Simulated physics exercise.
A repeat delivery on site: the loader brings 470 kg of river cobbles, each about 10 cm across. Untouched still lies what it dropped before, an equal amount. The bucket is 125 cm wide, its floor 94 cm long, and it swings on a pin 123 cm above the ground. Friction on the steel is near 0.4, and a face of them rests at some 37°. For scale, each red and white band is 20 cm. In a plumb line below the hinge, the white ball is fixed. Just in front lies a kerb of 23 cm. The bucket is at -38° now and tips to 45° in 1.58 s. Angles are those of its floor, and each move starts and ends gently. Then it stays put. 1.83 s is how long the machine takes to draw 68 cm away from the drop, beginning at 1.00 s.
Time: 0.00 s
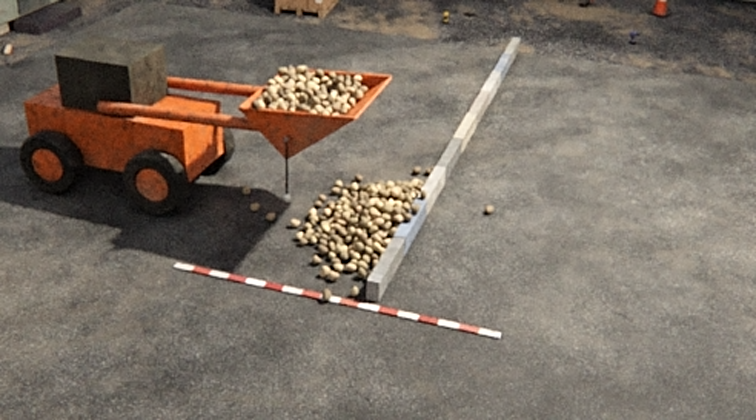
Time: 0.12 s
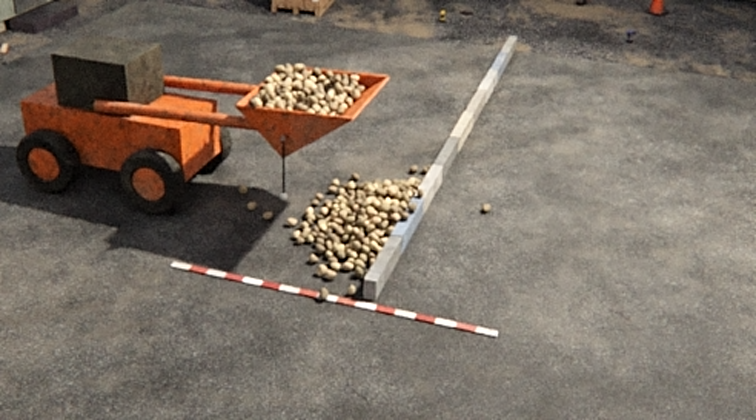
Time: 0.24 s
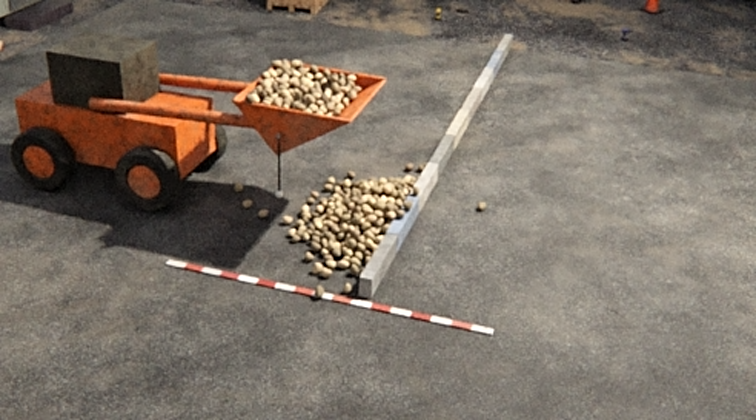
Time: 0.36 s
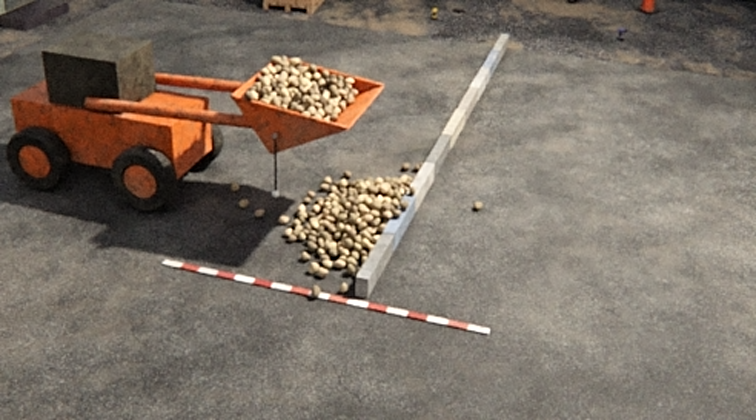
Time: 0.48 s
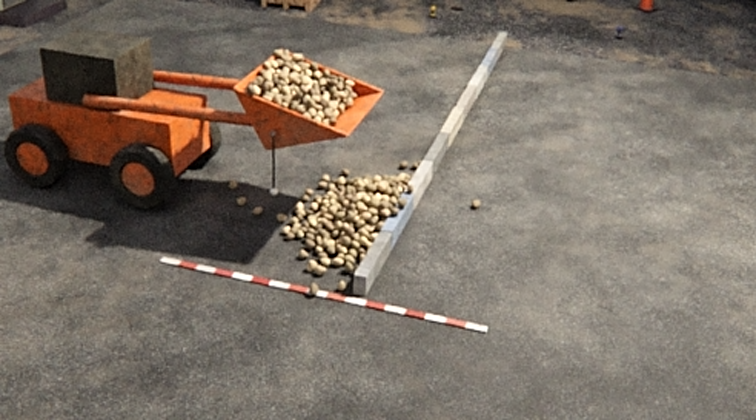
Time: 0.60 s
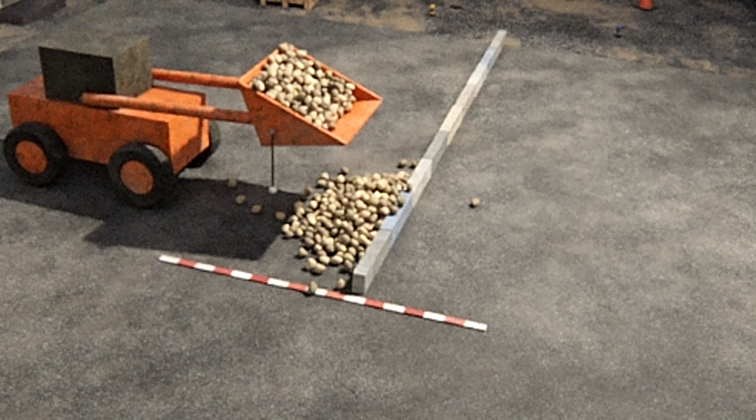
An orange loader carrying a raised bucket of rounded stones stood on dark ground beside a similar pile against a low kerb, then slowly tilted the bucket forward, and the stones inside shifted slightly.
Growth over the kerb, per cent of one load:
1 percent.
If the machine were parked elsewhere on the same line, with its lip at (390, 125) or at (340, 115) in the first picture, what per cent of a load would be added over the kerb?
Case one about 25 %, case two about 0 %.
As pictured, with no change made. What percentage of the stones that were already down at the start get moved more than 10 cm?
Roughly 10 % of them.
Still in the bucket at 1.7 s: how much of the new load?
Roughly 10 per cent of its load.
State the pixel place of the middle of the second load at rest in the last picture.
They come to rest centred about (337, 201).
After 1.2 s the floor is at 32°; in per cent of one load, 96 in the bucket, 104 on this side of the kerb; the foremost stones are at (408, 200).
After 1.7 s the floor is at 45°; in per cent of one load, 12 in the bucket, 188 on this side of the kerb; the foremost stones are at (412, 193).
After 3.3 s the floor is at 45°; in per cent of one load, 0 in the bucket, 199 on this side of the kerb, 1 over the kerb; the foremost stones are at (426, 211).
After 6.1 s the floor is at 45°; in per cent of one load, 0 in the bucket, 199 on this side of the kerb, 1 over the kerb; the foremost stones are at (426, 211). Net gain over the kerb, 1.
